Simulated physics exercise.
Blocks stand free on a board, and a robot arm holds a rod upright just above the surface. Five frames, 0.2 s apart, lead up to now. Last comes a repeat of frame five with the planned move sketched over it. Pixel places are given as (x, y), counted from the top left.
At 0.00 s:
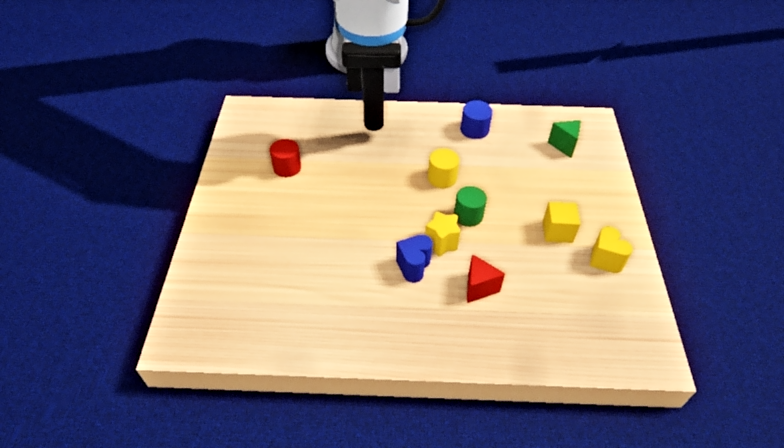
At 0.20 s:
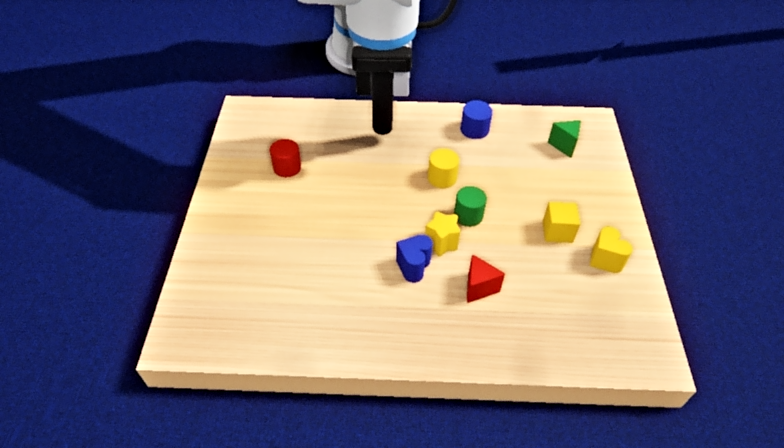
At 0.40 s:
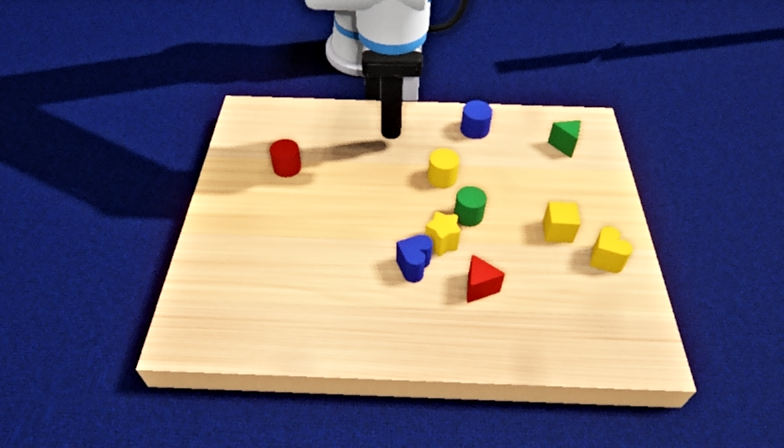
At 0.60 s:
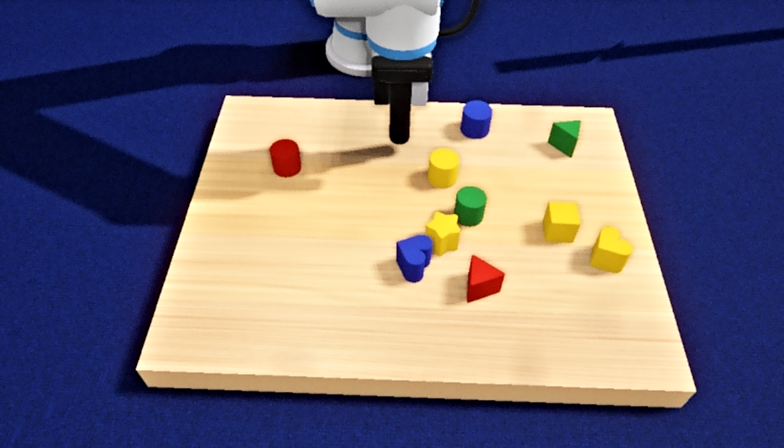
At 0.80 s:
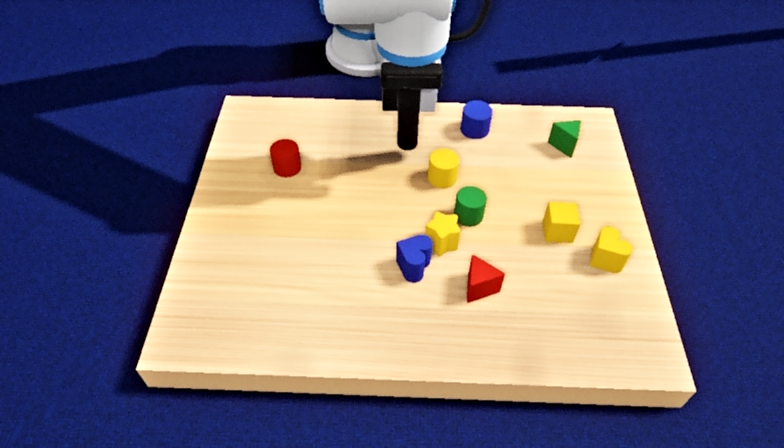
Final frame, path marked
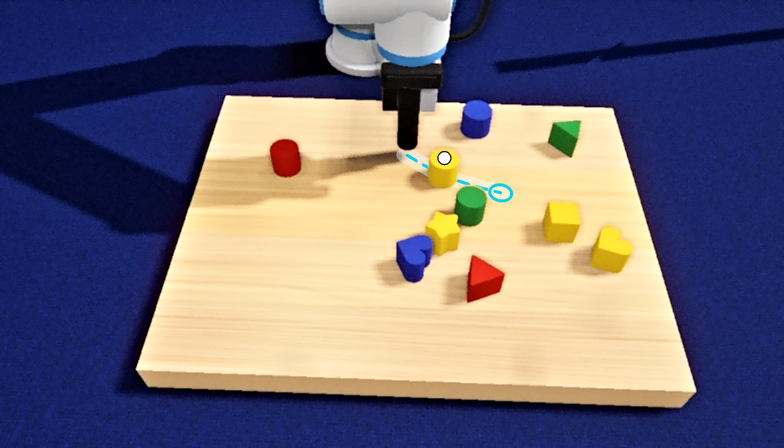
On a pale wooden board over dark blue fabric, seen from above at a slant by a still camera, a robot arm holds a black rod upright near the far edge. A red cylinder sits left, with yellow, blue and green shapes and a red triangle spread across the middle and right. The rod moves slowly right and slightly nearer, while every block stays put.
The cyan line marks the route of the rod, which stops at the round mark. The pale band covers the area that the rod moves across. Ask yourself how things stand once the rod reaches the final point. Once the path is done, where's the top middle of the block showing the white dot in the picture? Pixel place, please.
My best guess is (503, 193).
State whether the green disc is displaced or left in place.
In the end it has been moved.
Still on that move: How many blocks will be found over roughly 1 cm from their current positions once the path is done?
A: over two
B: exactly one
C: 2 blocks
My answer is option C.
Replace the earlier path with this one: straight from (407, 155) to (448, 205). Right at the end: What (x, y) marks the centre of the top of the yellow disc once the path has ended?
It should be at about (469, 171).
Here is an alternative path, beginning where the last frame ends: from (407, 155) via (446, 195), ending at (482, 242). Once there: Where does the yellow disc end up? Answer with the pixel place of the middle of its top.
I'd guess (478, 174).
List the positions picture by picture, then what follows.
The first frame shows rod tip at (374, 126); block tops, yellow disc at (444, 158); green disc at (472, 196); yellow square at (564, 212).
The second frame shows rod at (383, 129); blocks unchanged.
The third frame shows rod at (391, 134); blocks unchanged.
The fourth frame shows rod at (399, 139); blocks unchanged.
The fifth frame shows rod at (407, 145); yellow disc at (444, 158); green disc at (472, 196); yellow square at (564, 212).
Path on the board, from (407, 155) via (450, 178), ending at (501, 193); the dot is on the yellow disc.
What follows on the original path. One third of the way, rod at (436, 161); yellow disc at (456, 165).
Two thirds of the way, rod at (469, 174); yellow disc at (484, 182); green disc at (475, 203).
At the end, rod at (503, 183); yellow disc at (503, 193); green disc at (476, 206); yellow square in place.
